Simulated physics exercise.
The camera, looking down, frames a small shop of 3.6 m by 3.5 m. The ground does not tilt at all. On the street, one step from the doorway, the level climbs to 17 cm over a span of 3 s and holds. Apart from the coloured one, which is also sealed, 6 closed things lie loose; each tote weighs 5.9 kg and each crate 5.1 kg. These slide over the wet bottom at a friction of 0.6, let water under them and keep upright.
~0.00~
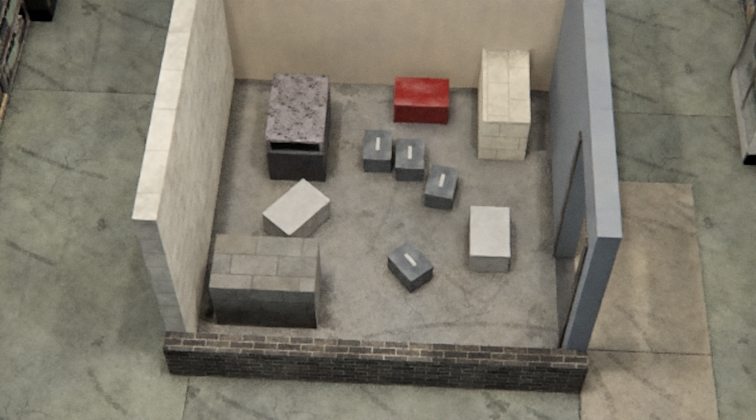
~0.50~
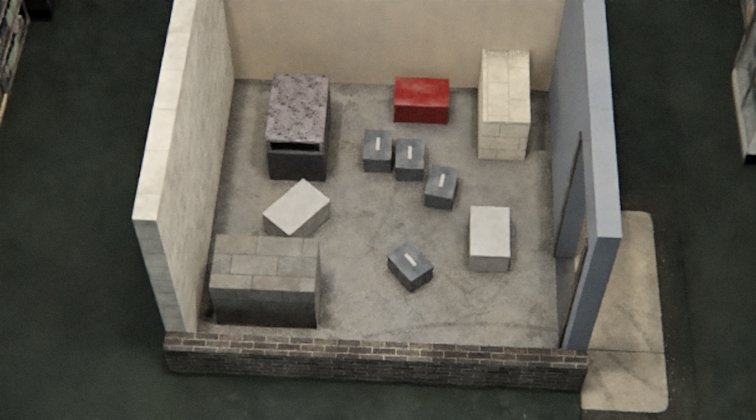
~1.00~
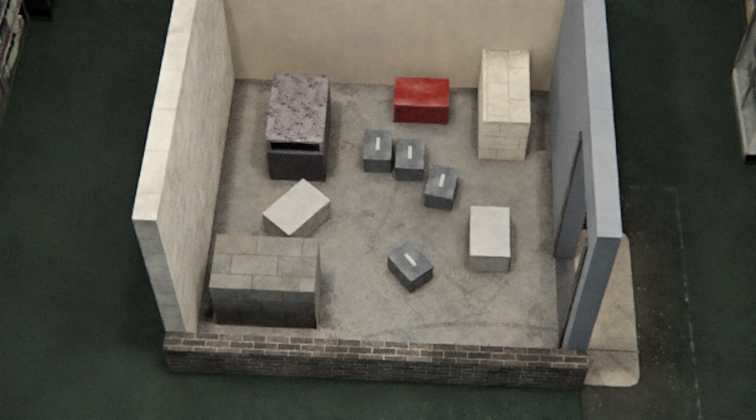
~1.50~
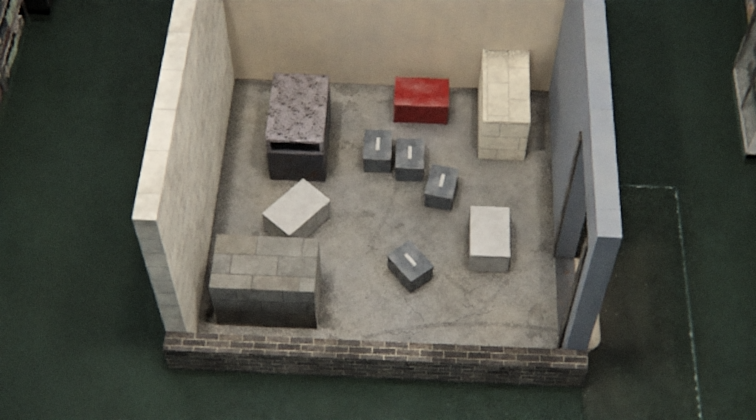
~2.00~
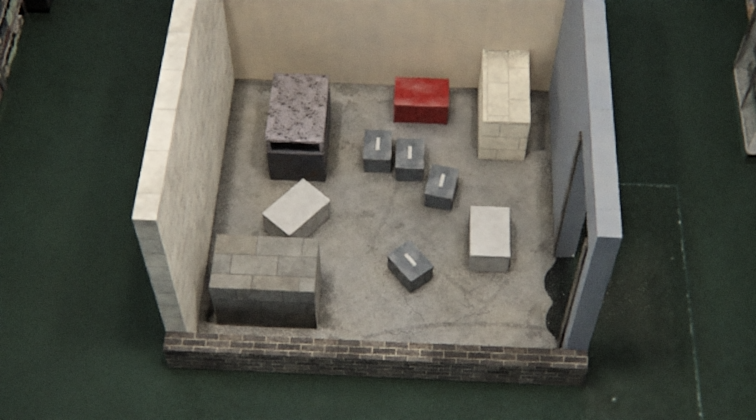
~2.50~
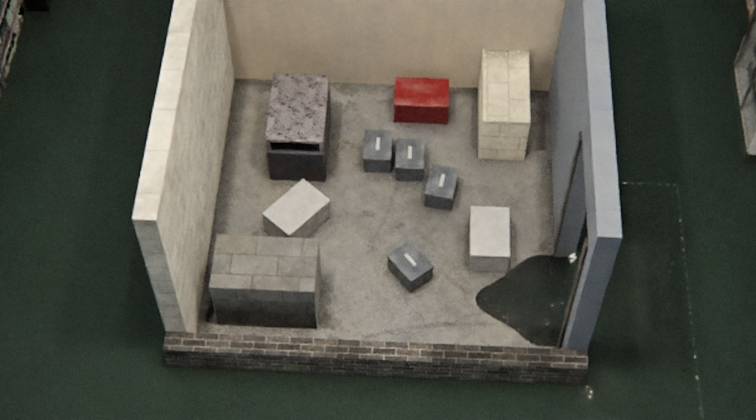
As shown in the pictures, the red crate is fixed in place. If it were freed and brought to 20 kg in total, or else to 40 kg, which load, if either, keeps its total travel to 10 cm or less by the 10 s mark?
20 kg already suffices.
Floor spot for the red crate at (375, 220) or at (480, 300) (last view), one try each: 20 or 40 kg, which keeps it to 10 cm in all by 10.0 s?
Taking the two spots in turn, only the heavier keeps it, then only the heavier keeps it.
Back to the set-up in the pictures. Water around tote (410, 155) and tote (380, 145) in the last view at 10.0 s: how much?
About 5 and 7 cm.
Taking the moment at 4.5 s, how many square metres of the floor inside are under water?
About 5.5 m2.
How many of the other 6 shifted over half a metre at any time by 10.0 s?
The total is 3.
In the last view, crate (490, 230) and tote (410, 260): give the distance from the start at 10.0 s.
Shifts: 150 cm / 150 cm.
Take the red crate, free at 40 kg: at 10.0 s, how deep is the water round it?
Around 7 cm.
After 3.5 s the red crate would be 0 cm from its start with 20 kg and 0 cm from its start with 40 kg; 0 cm of water round it then.
After 4.5 s the red crate would be 0 cm from its start with 20 kg and 0 cm from its start with 40 kg; 0 cm of water round it then.
After 7.0 s the red crate would be 0 cm from its start with 20 kg and 0 cm from its start with 40 kg; 2 cm of water round it then.
After 10.0 s the red crate would be 2 cm from its start with 20 kg and 0 cm from its start with 40 kg; 7 cm of water round it then.
